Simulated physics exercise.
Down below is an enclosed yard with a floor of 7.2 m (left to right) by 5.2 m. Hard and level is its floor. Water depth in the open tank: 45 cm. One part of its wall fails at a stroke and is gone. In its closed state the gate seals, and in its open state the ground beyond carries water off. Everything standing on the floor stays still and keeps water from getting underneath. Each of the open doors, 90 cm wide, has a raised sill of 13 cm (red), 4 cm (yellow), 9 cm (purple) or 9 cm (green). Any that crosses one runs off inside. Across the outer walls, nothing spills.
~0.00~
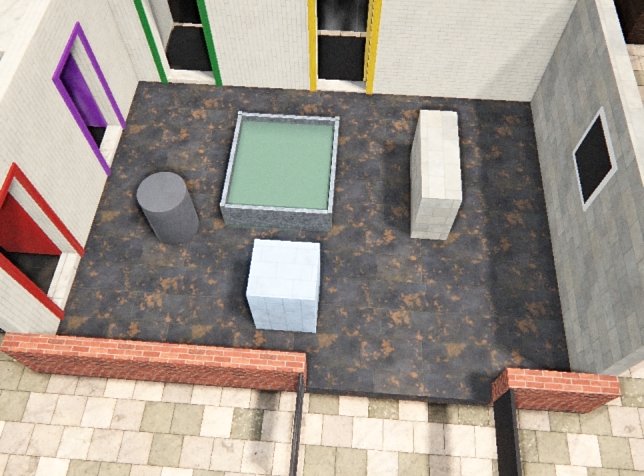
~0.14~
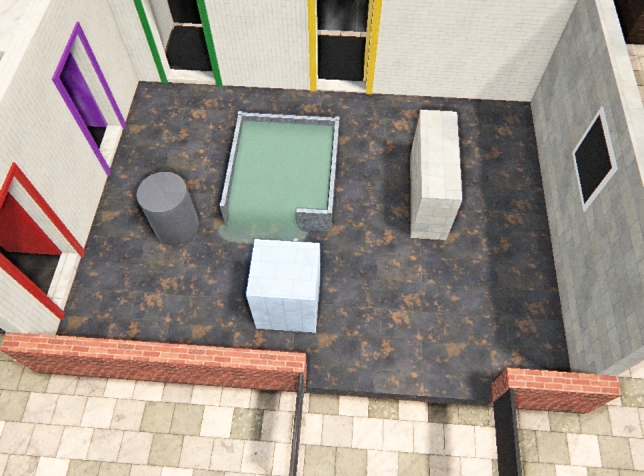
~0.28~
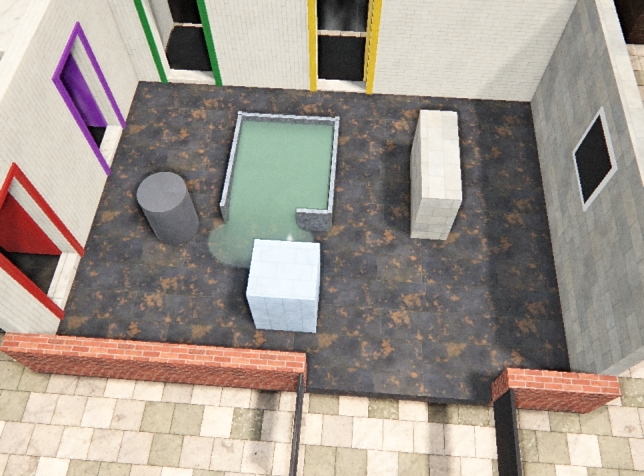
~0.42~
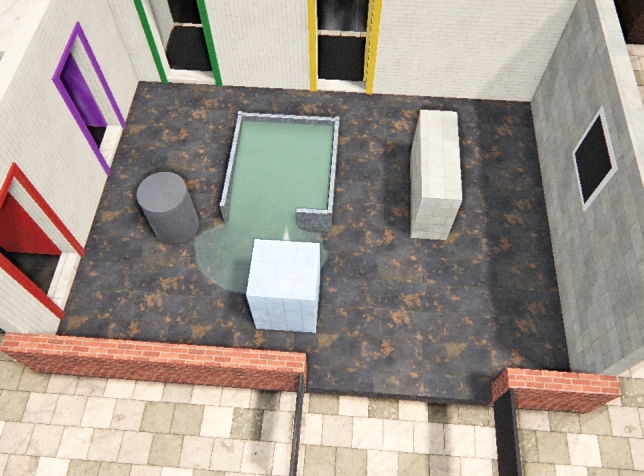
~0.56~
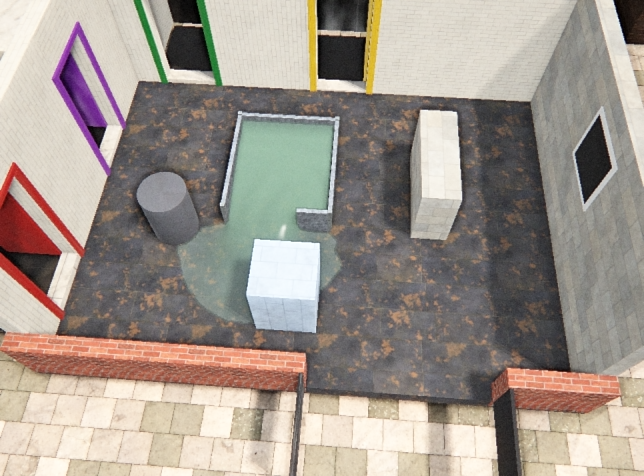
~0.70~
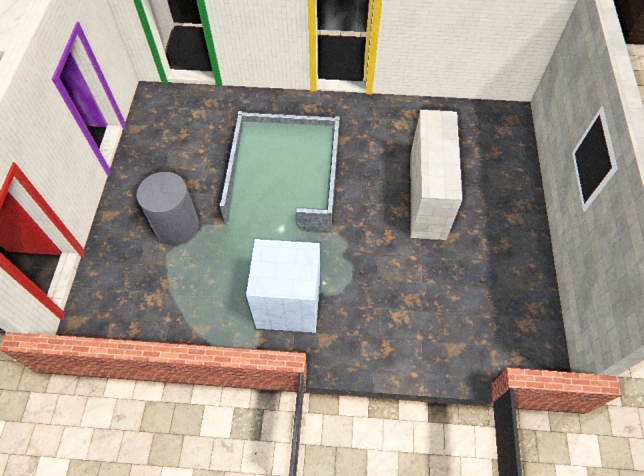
In a walled yard, water pours from a broken tank and spreads around a pale block.
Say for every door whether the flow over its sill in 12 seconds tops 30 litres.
At the red door the limit will not be crossed; at the yellow door the limit will not be crossed; at the purple door the limit will not be crossed; at the green door the limit will not be crossed.
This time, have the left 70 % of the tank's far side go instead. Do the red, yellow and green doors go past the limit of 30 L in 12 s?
Against that limit: Red under, yellow past it, green below.
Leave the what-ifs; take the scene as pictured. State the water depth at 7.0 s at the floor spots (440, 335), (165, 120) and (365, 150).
Roughly 2, 2, 1 cm.
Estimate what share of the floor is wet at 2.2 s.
Near 30 per cent is wet.
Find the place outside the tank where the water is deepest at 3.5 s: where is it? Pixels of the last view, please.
The spot is near (51, 351) in the last view.
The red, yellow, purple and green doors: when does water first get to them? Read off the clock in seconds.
Red 2.2 s, yellow 5.0 s, purple 3.4 s, green 5.0 s.
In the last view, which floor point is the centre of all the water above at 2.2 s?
About (254, 242).
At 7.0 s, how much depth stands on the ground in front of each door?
Red 8 cm, yellow 3 cm, purple 4 cm, green 8 cm.
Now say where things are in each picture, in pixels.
In the first frame, the open tank at (283, 163) is whole and still, 45 cm deep.
In the second frame, water pours out at (263, 219) and has run 0.6 m, to (224, 234); typically 7 cm deep outside, 45 cm at the open tank's back.
In the third frame, the front is at a hidden place, 0.8 m from the gap at (263, 220); 0.9 m2 of floor is under water; 45 cm left at the back of the open tank.
In the fourth frame, the front is at (227, 283), 1.1 m from the gap at (263, 220); 1.5 m2 of floor is under water; 45 cm left at the back of the open tank.
In the fifth frame, water pours out at (263, 220) and has run 1.6 m, to (230, 314); typically 6 cm deep outside, 44 cm at the open tank's back.
In the sixth frame, water pours out at (263, 220) and has run 2.0 m, to (233, 347); typically 5 cm deep outside, 39 cm at the open tank's back.
After 1.4 s water covers 20 % of the floor and is deepest (30 cm) near (269, 272); red door not reached, yellow door not reached, purple door not reached, green door not reached.
After 2.2 s water covers 30 % of the floor and is deepest (34 cm) near (51, 351); red door not reached, yellow door not reached, purple door not reached, green door not reached.
After 3.5 s water covers 50 % of the floor and is deepest (20 cm) near (51, 351); red door 16 cm at the sill, 5 L in, yellow door not reached, purple door 1 cm at the sill, 0 L in, green door not reached.
After 7.0 s water covers 75 % of the floor and is deepest (10 cm) near (133, 101); red door 8 cm at the sill, 10 L in, yellow door 3 cm at the sill, 0 L in, purple door 4 cm at the sill, 0 L in, green door 8 cm at the sill, 0 L in.
After 12.0 s water covers 95 % of the floor and is deepest (5 cm) near (159, 150); red door 4 cm at the sill, 10 L in, yellow door 4 cm at the sill, 2 L in, purple door 3 cm at the sill, 0 L in, green door 4 cm at the sill, 0 L in.
